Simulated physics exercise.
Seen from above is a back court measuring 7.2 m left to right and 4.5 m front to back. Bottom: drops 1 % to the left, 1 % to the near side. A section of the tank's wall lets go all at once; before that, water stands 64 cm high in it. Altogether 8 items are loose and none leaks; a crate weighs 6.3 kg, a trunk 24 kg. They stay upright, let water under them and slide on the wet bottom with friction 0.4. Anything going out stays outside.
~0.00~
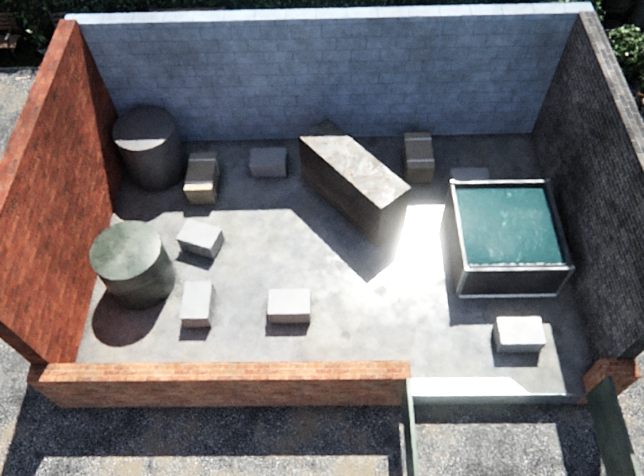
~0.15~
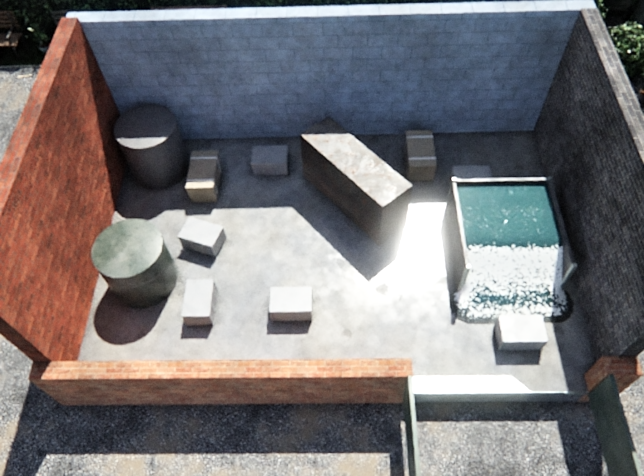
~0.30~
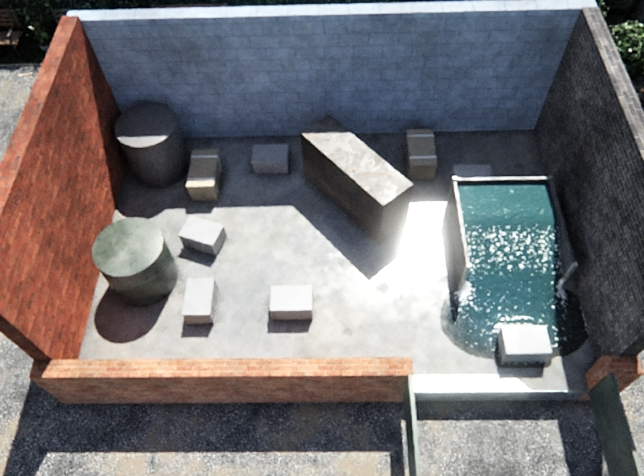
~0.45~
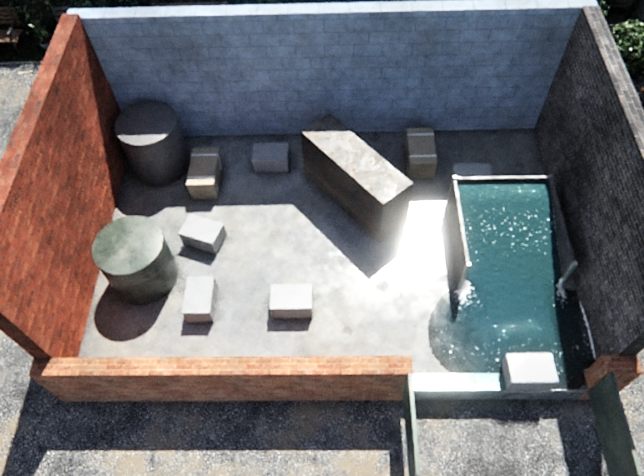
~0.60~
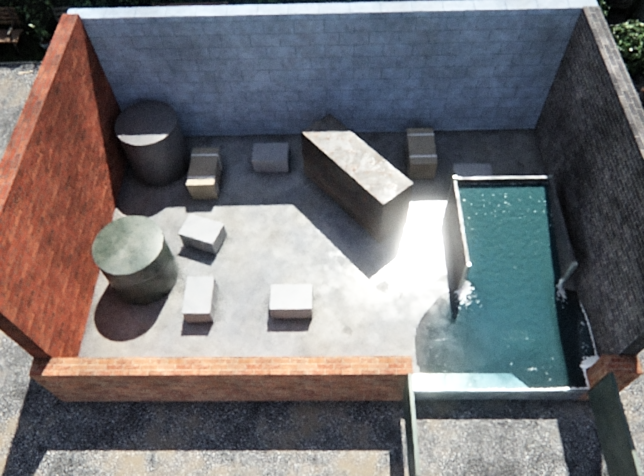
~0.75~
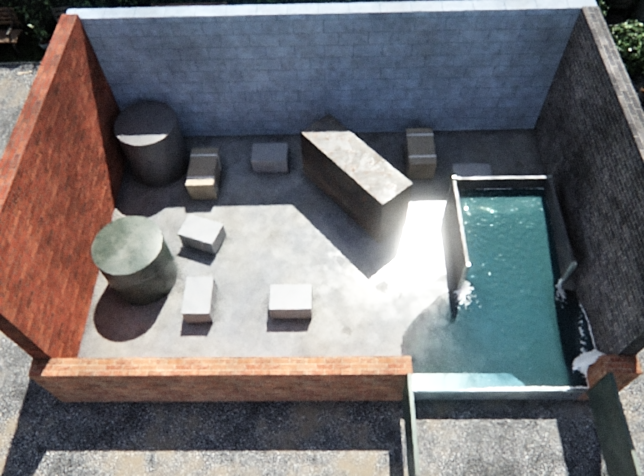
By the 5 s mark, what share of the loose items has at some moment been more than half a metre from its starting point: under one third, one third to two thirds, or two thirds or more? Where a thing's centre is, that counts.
Under one third.
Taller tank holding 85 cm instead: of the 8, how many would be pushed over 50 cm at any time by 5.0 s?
The count would be 1.
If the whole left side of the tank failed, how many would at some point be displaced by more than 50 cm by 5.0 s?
The answer would then be 4.
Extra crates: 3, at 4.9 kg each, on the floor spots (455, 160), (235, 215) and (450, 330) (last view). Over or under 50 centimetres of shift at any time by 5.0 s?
Outcome: Stays within first, stays within next, breaks the threshold last.
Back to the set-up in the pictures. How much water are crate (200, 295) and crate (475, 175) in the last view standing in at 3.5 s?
About 0 and 0 cm.
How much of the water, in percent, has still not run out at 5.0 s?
Some 18 per cent remains.
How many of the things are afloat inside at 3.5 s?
At that time, 0.
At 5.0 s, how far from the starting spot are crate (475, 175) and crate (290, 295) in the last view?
The first is off by 0 cm, the second by 0 cm.
After 1.1 s 1 of 8 are over 50 cm from their spots; 0 afloat.
After 2.2 s 1 of 8 are over 50 cm from their spots; 0 afloat.
After 3.5 s 1 of 8 are over 50 cm from their spots; 0 afloat.
After 5.0 s 1 of 8 are over 50 cm from their spots, and 1 have been at some point; 0 afloat.
